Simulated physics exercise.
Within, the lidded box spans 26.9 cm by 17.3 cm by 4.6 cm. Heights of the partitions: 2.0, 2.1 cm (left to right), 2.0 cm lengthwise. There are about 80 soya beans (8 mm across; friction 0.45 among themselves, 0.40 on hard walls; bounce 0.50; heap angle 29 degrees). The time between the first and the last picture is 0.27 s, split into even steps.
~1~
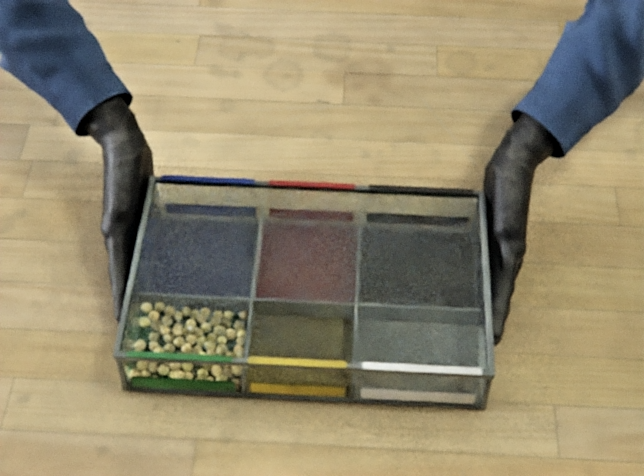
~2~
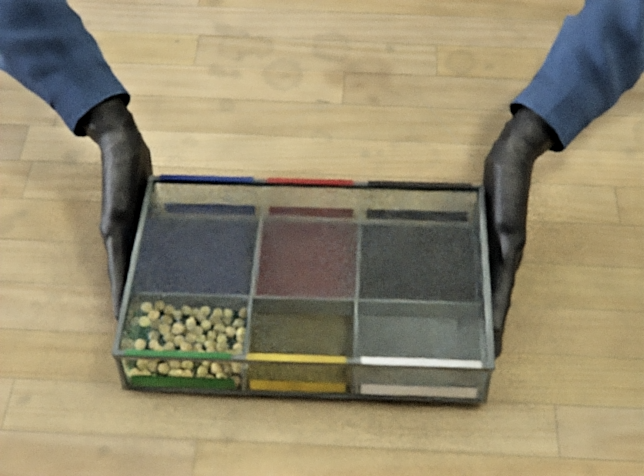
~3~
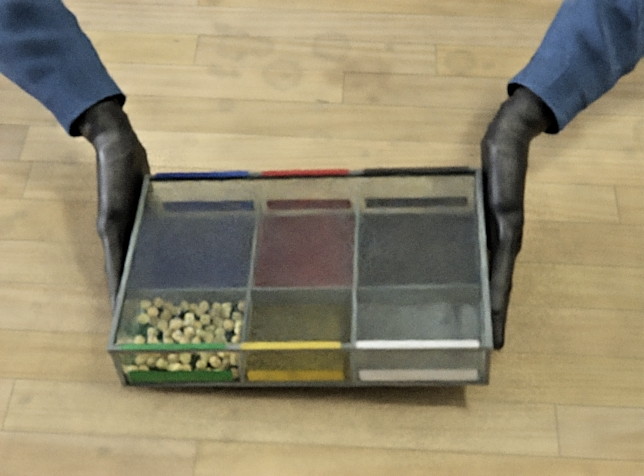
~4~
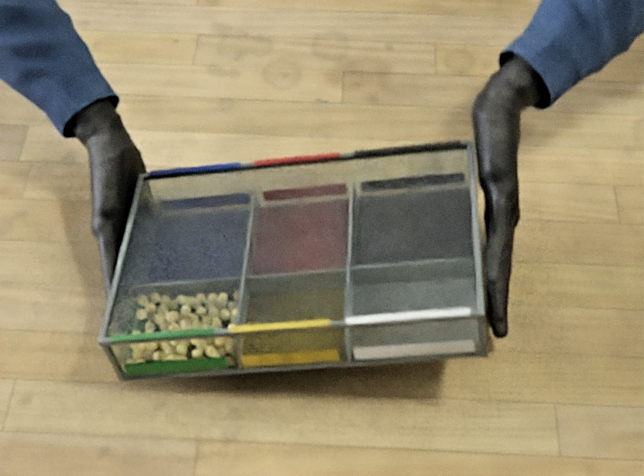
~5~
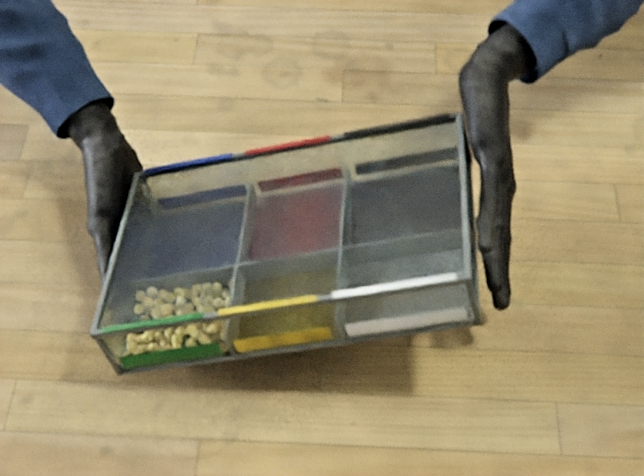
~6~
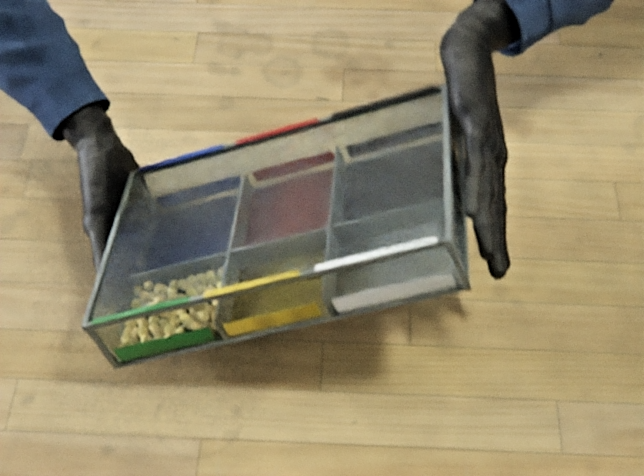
Two dark hands in blue sleeves hold a clear lidded box by its sides above a pale wooden floor, seen from above by a still camera. The box has six compartments, marked blue, red and black behind and green, yellow and white in front, with pale beans in the green one. The right hand lifts its side steadily, slanting the box down toward the left.
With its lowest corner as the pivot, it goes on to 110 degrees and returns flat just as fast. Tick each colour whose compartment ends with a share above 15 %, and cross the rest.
Outcome: Red: Does not qualify, blue: Qualifies, green: Qualifies, yellow: Does not qualify, white: Does not qualify, black: Does not qualify.
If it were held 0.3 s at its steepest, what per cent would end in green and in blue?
Green keeps 40% and blue keeps 60%.
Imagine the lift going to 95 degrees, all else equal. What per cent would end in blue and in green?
In per cent, blue 55 and green 45.
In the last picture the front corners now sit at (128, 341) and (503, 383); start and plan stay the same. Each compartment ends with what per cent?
By the end red holds 0%, blue holds 0%, green holds 5%, yellow holds 25%, white holds 70% and black holds 0%.
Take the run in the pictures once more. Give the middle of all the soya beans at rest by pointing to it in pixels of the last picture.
Once everything settles, the centre is around (166, 276).
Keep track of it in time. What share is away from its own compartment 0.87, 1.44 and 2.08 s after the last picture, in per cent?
About 30, 60, 60.
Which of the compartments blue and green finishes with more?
The blue one has more.
Then, 0.87 s after the last picture, tilt 109 degrees; blue 30 %, green 70 %.
Then, 1.44 s after the last picture, tilt 48 degrees; blue 60 %, green 40 %.
Then, 2.08 s after the last picture, tilt 0 degrees; blue 60 %, green 40 %.
In the end, red 0 %, blue 60 %, green 40 %, yellow 0 %, white 0 %, black 0 %.
